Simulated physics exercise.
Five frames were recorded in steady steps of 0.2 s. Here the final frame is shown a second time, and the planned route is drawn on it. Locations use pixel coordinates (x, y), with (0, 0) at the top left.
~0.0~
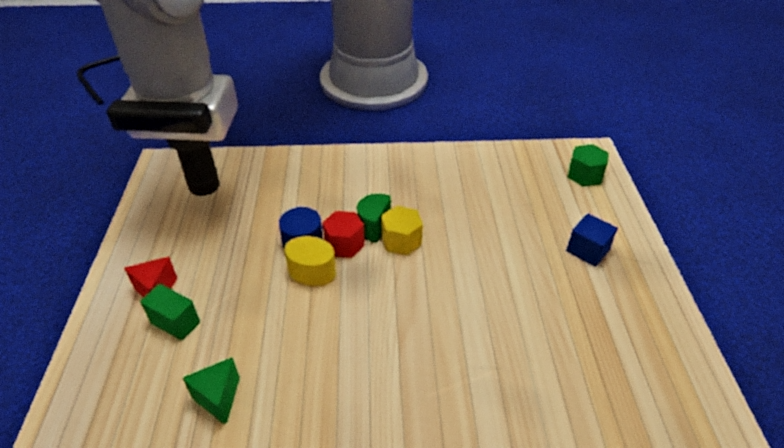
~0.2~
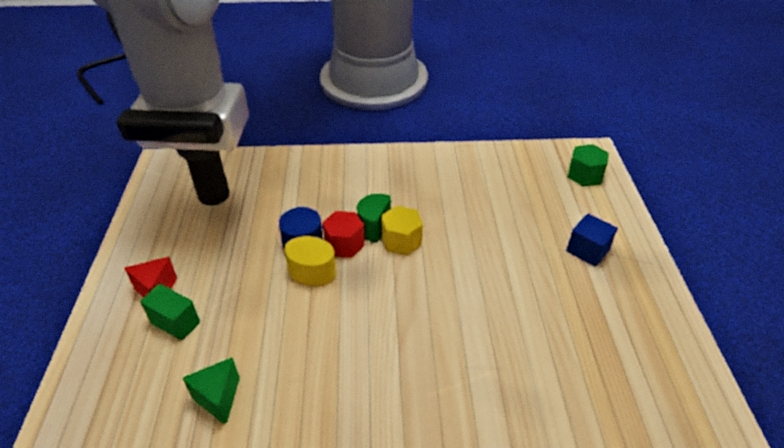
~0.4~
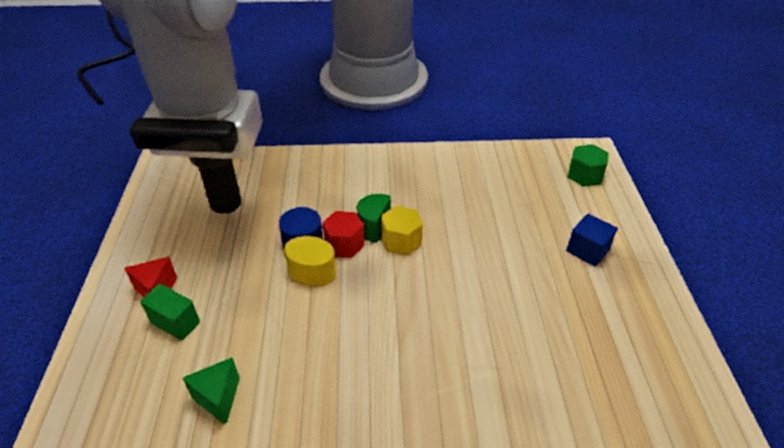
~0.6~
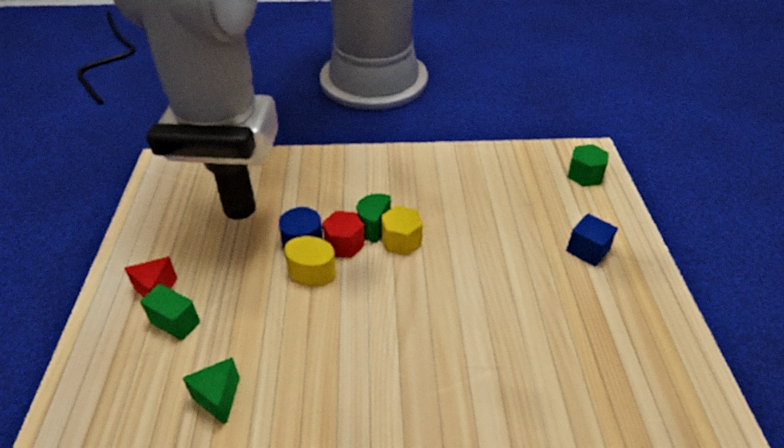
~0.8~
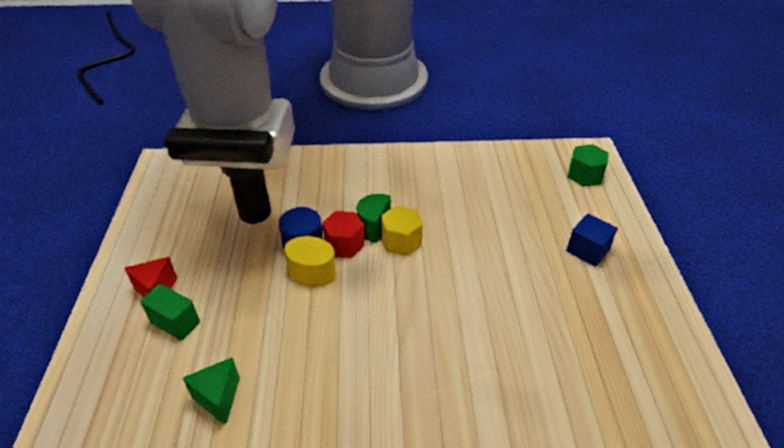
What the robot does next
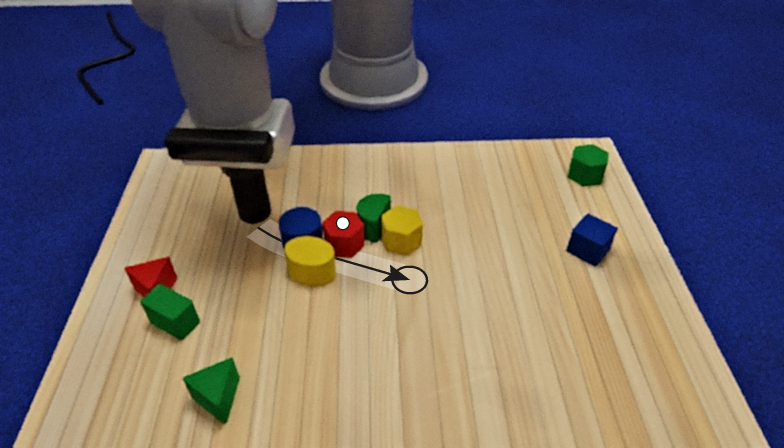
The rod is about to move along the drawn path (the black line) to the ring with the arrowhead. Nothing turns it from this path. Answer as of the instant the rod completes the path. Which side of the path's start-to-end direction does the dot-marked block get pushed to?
It heads left.
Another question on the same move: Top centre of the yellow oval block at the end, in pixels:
Somewhere near (317, 267).
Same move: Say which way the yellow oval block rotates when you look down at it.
From above, it looks like the yellow oval block goes clockwise.
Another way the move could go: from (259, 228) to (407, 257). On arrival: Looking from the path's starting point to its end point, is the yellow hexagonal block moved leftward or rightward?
Seen from start to end, it moves left.
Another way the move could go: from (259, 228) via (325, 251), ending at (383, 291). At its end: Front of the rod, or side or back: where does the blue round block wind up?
Still in front.
The drawn path runs from (259, 228) through (302, 249) and (355, 264) to (410, 280); the dot is on the red hexagonal block.
What follows on the original path. One third of the way, rod (300, 235); blue round block (334, 238); yellow oval block (317, 267), turned 25° clockwise; red hexagonal block (375, 232), turned 50° anticlockwise; yellow hexagonal block (408, 219).
Two thirds of the way, rod (354, 250); blue round block (382, 263); yellow oval block (317, 267), turned 25° clockwise; red hexagonal block (416, 245); yellow hexagonal block (423, 216), turned 30° anticlockwise.
At the end, rod (410, 266); blue round block (420, 290); yellow oval block (317, 267), turned 25° clockwise; red hexagonal block (441, 244), turned 175° anticlockwise; yellow hexagonal block (423, 216), turned 30° anticlockwise.
